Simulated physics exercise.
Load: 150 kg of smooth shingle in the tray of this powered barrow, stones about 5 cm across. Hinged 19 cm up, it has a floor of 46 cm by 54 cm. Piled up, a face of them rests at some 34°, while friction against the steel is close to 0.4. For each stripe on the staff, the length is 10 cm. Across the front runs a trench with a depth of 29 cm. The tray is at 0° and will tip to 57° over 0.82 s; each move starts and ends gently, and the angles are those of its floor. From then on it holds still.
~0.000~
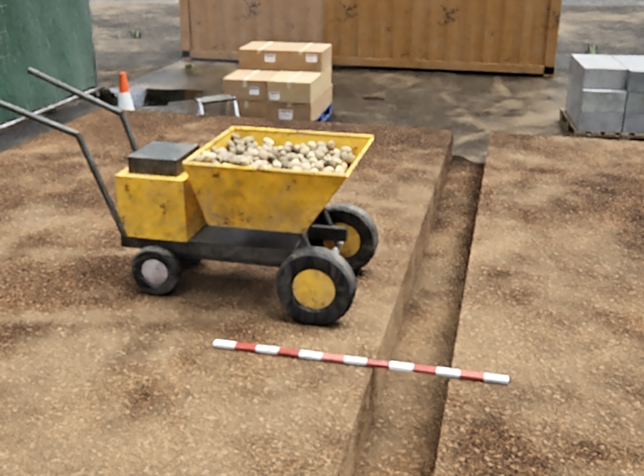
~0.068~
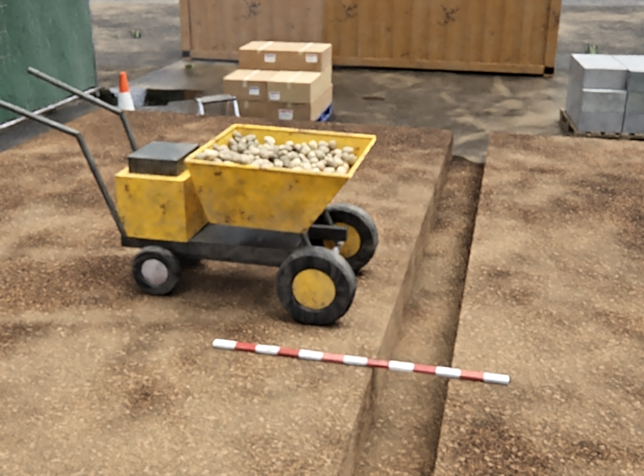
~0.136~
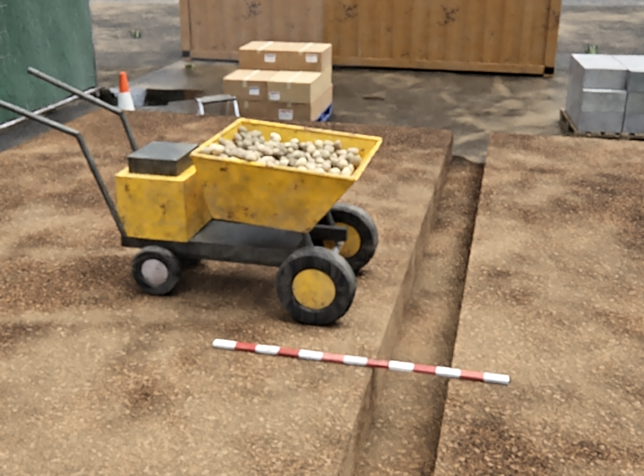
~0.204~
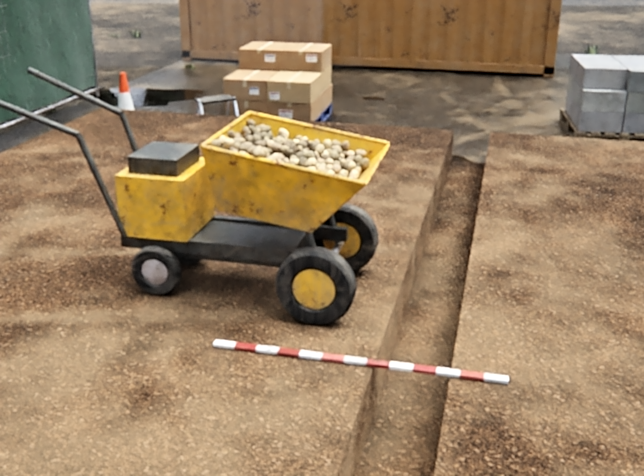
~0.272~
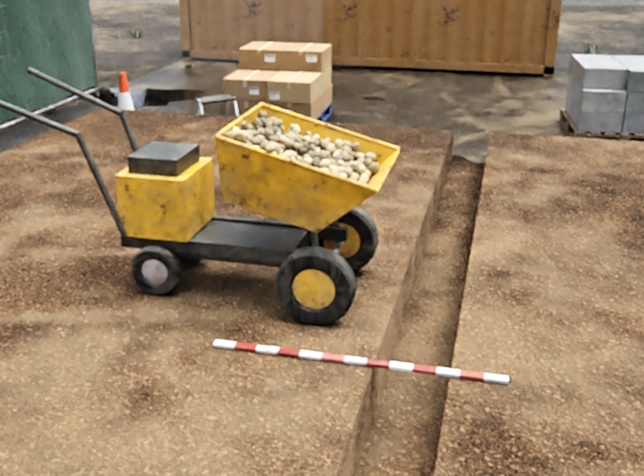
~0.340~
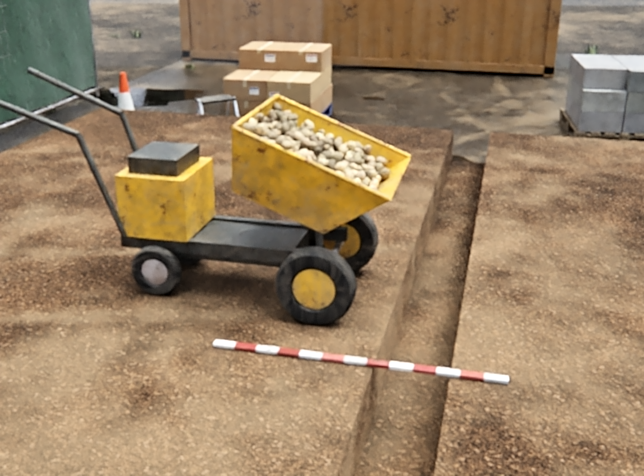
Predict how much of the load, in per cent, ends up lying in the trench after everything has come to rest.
Roughly 20 per cent of it.
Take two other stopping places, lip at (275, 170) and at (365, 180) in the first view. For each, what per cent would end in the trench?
About 55 per cent first, then about 10 per cent.
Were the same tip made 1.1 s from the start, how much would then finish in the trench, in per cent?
Then some 25 per cent would.
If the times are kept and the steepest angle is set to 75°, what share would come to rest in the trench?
It would be close to 20 percent.
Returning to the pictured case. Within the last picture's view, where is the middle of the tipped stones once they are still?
Their middle ends up near (499, 308).
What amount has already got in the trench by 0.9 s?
At that moment: Approx. 5 %.
After 0.6 s the floor is at 48°; 100 % in the tray; the foremost stones are at (420, 215).
After 0.9 s the floor is at 57°; 85 % in the tray, 5 % in the trench, 10 % past the trench; the foremost stones are at (499, 298).
After 1.3 s the floor is at 57°; 54 % in the tray, 5 % in the trench, 42 % past the trench; the foremost stones are at (626, 334).
After 3.2 s the floor is at 57°; 32 % in the tray, 20 % in the trench, 48 % past the trench; the foremost stones are past the picture's edge.
